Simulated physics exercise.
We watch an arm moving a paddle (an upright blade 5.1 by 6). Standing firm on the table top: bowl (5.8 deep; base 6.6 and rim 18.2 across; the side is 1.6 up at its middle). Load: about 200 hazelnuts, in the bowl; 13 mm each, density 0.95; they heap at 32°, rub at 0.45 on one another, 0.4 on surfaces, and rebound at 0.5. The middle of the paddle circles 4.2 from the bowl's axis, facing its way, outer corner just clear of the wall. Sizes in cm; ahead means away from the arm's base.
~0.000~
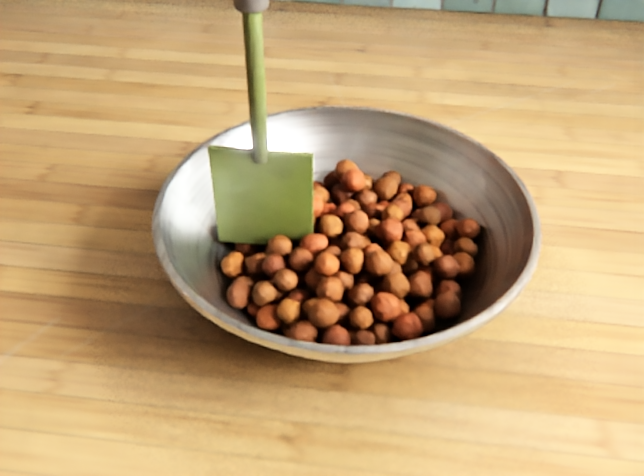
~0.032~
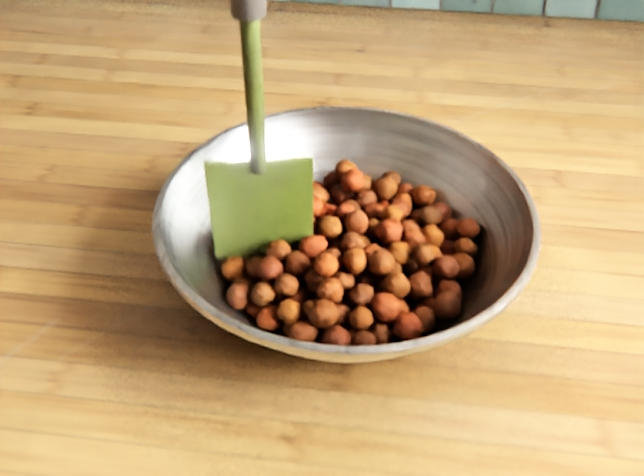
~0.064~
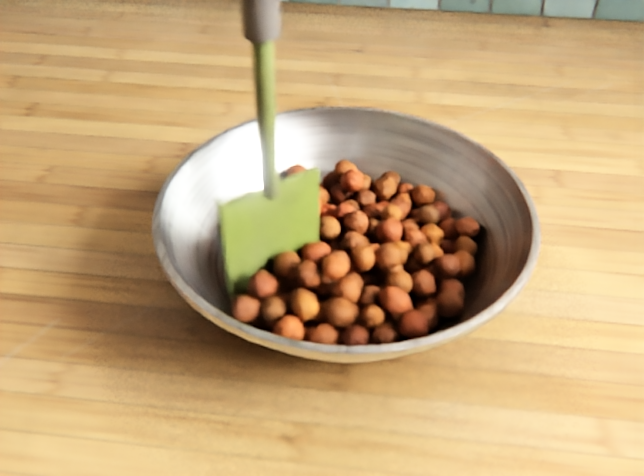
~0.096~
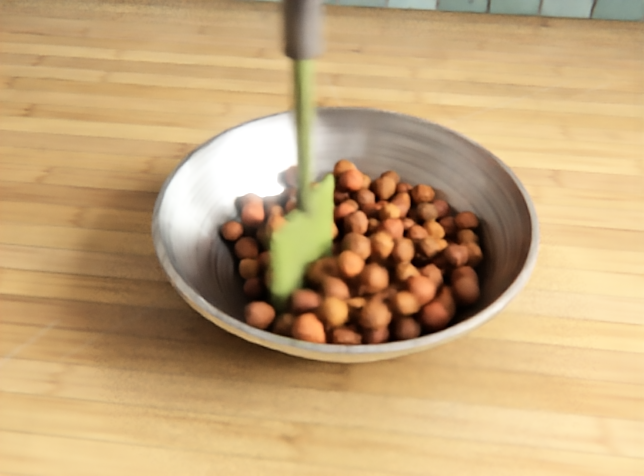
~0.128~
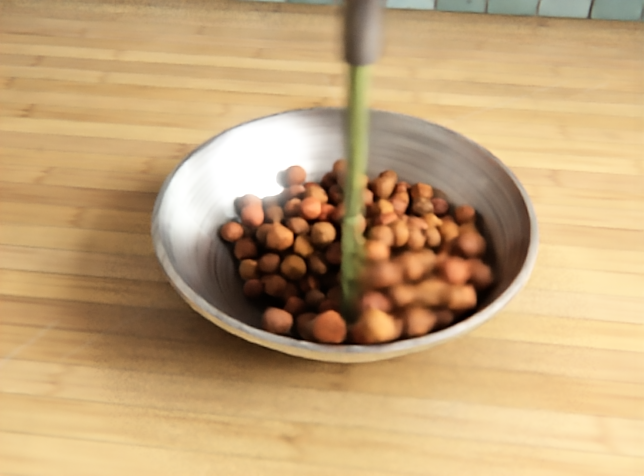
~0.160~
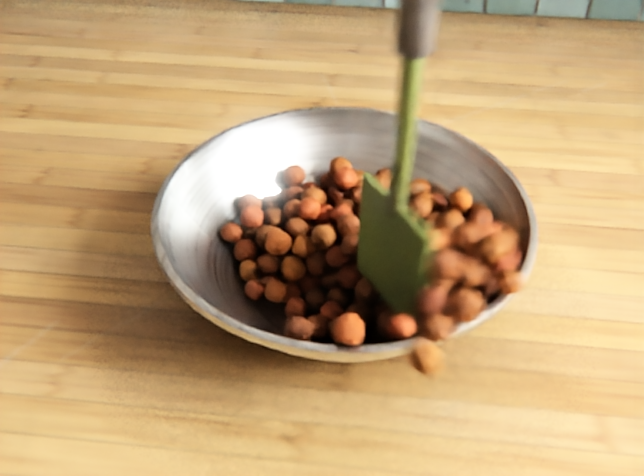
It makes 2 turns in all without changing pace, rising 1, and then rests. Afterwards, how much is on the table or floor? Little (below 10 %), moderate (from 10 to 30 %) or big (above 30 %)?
Share on the table or floor: Big (above 30 %).
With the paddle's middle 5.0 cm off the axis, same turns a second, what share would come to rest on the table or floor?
It would be near 20 per cent.
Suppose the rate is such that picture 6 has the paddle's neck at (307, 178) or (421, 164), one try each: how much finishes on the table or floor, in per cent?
Some 15 and 40 per cent.
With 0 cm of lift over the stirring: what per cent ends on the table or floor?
Some 55 per cent.
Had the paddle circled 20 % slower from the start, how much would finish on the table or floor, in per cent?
It would be near 30 per cent.
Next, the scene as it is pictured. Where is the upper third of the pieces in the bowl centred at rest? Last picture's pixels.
Around (343, 249).
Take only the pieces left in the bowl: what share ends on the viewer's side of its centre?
About 50 per cent.
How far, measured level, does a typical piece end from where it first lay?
Some 10 cm.
After 0.42 s, 356° round, highest piece 9 above the table; 149 in the bowl, 35 on the table or floor, 19 in flight or on the tool.
After 0.67 s, 227° round, highest piece 8 above the table; 128 in the bowl, 71 on the table or floor, 4 in flight or on the tool.
After 1.00 s, 0° round, highest piece 4 above the table; 124 in the bowl, 79 on the table or floor.
After 1.70 s, 0° round, highest piece 4 above the table; 124 in the bowl, 79 on the table or floor.
At rest, 124 in the bowl, 79 on the table or floor. That is 39 % on the table or floor.
